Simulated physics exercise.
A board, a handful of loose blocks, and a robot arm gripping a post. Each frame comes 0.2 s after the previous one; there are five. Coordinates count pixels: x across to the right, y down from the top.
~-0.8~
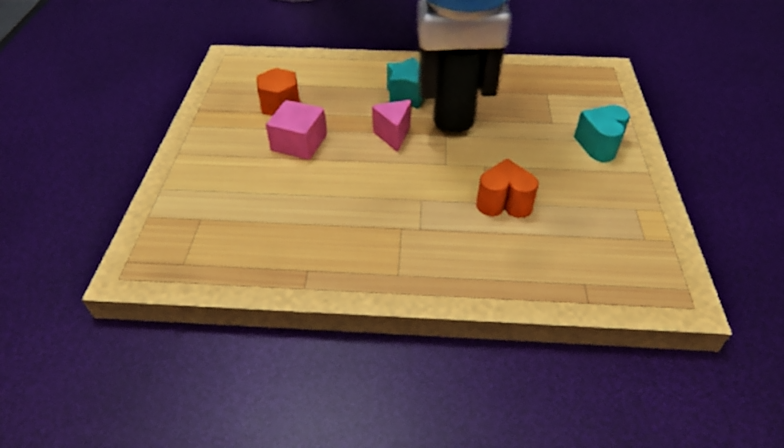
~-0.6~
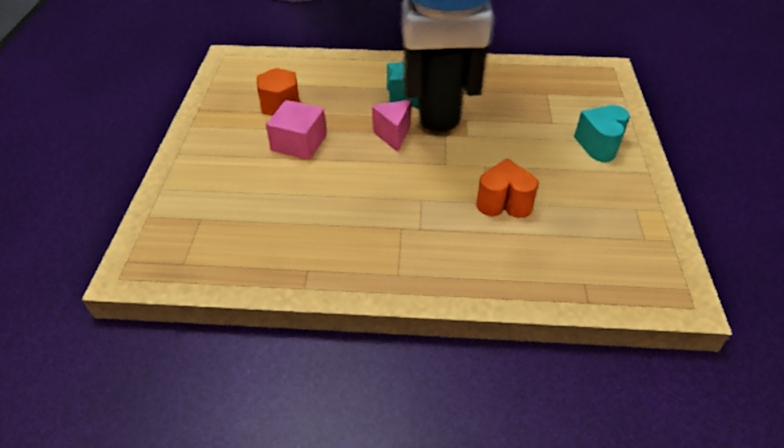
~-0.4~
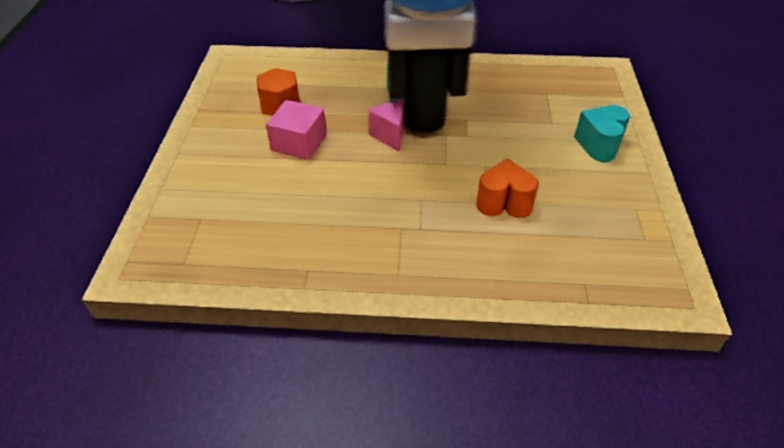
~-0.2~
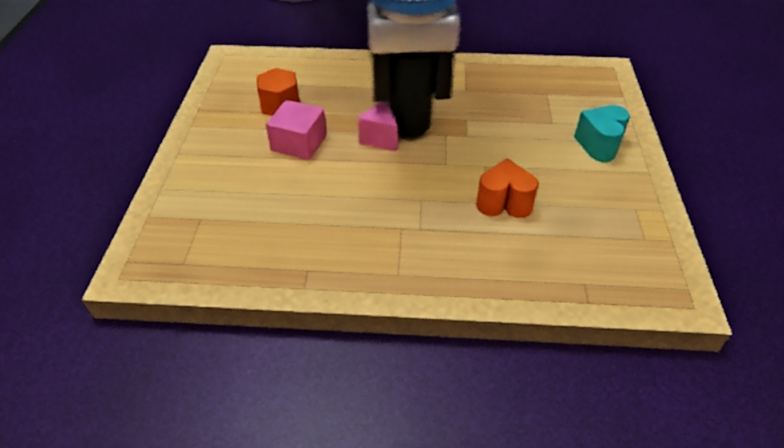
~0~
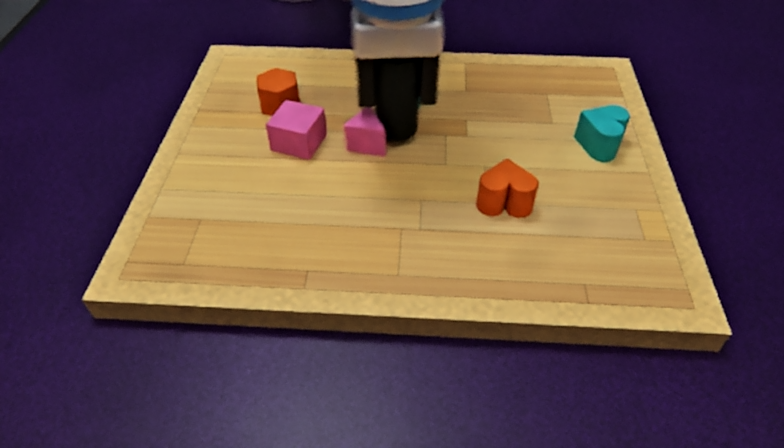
We see red, pink and turquoise blocks on a wooden board as a robot arm's dark post moves left, passing in front of a turquoise block, then pushes the pink triangle leftward, closer to the pink square piece.
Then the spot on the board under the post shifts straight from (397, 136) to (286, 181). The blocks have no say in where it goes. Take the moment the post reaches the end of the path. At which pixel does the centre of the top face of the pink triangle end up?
Final place: (245, 162).
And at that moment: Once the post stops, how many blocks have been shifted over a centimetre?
Moved: 1.
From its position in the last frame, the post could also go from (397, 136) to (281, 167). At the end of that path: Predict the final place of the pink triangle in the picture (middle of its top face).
I think it will end close to (246, 157).
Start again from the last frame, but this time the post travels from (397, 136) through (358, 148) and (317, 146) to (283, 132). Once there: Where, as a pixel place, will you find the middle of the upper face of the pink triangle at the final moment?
Put as a pixel place, it's (292, 139).
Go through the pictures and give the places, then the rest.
Tip of the post at (454, 121), middles of tops, pink square piece at (295, 115), pink triangle at (394, 110), turquoise star block at (409, 69), in the first picture.
Post at (440, 120), nothing pushed, in the second picture.
Post at (425, 121), pink triangle at (391, 110), in the third picture.
Post at (411, 124), pink triangle at (380, 113), in the fourth picture.
Post at (397, 129), pink square piece at (295, 115), pink triangle at (366, 119), turquoise star block hidden, in the fifth picture.
What follows on the original path. One third of the way, post at (362, 144); pink triangle at (329, 134).
Two thirds of the way, post at (325, 159); pink square piece at (291, 115), turned 15° clockwise; pink triangle at (287, 148), turned 15° clockwise.
At the end, post at (285, 174); pink square piece at (290, 115), turned 15° clockwise; pink triangle at (245, 162); turquoise star block unmoved.
